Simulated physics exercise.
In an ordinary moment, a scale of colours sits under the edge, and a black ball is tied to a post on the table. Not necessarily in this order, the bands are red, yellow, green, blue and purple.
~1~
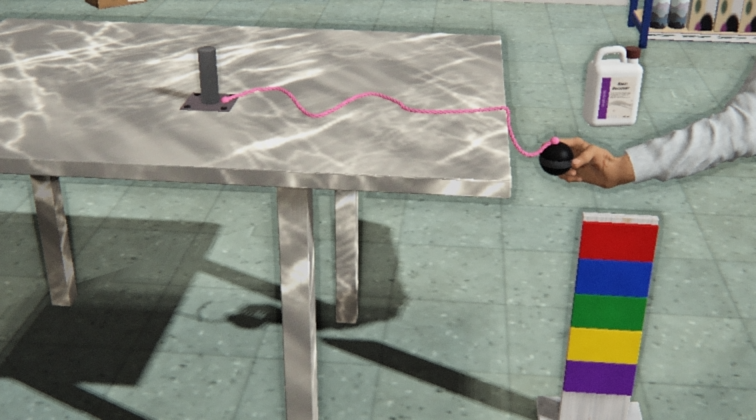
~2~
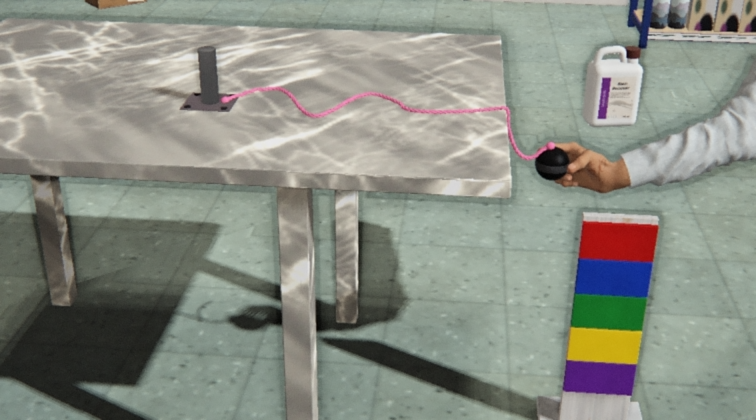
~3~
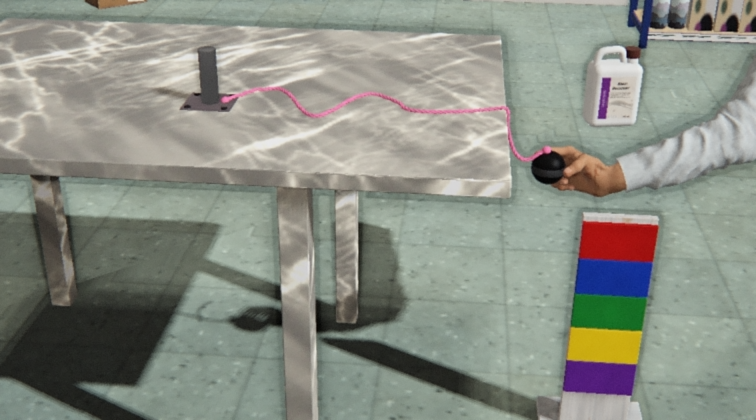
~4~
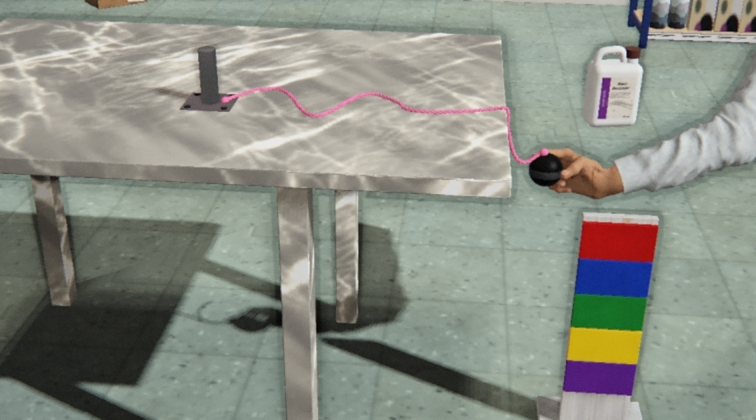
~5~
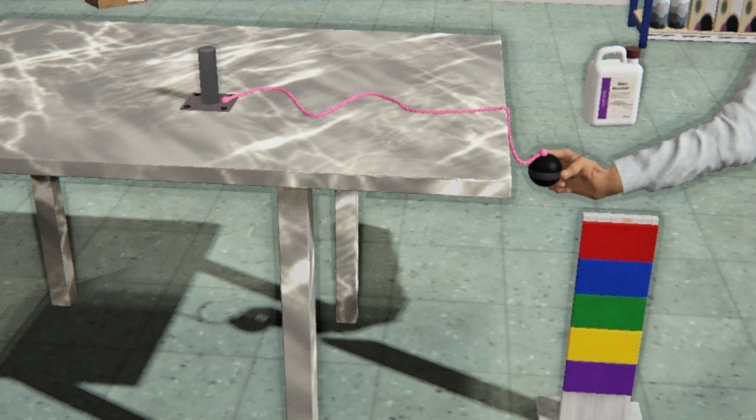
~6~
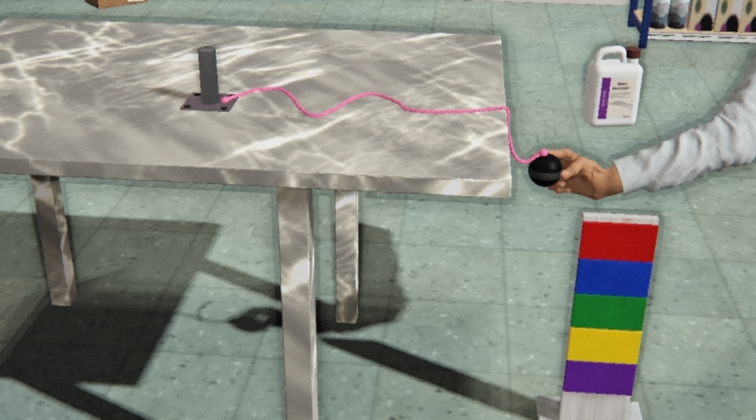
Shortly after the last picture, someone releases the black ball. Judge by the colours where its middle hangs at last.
Level with green.
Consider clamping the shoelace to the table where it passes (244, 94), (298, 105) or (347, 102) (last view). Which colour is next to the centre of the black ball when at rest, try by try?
Try by try: Green, then blue, then red.
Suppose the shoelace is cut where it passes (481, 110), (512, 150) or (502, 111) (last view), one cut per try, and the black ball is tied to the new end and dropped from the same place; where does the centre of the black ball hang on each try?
Try by try: (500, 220), (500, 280) and (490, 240).
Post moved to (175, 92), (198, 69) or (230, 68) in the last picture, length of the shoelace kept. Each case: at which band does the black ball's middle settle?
Answer, in order: Blue, blue, green.
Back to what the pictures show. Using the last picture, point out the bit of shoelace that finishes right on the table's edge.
That spot lies near (398, 103).
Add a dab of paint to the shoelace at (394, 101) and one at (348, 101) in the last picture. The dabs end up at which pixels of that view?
They finish at (504, 112) and (440, 107) respectively.
Early on, ball near (492, 302); level with green.
Midway, ball near (500, 313); level with green.
Finally, ball near (494, 315); level with green. At green.
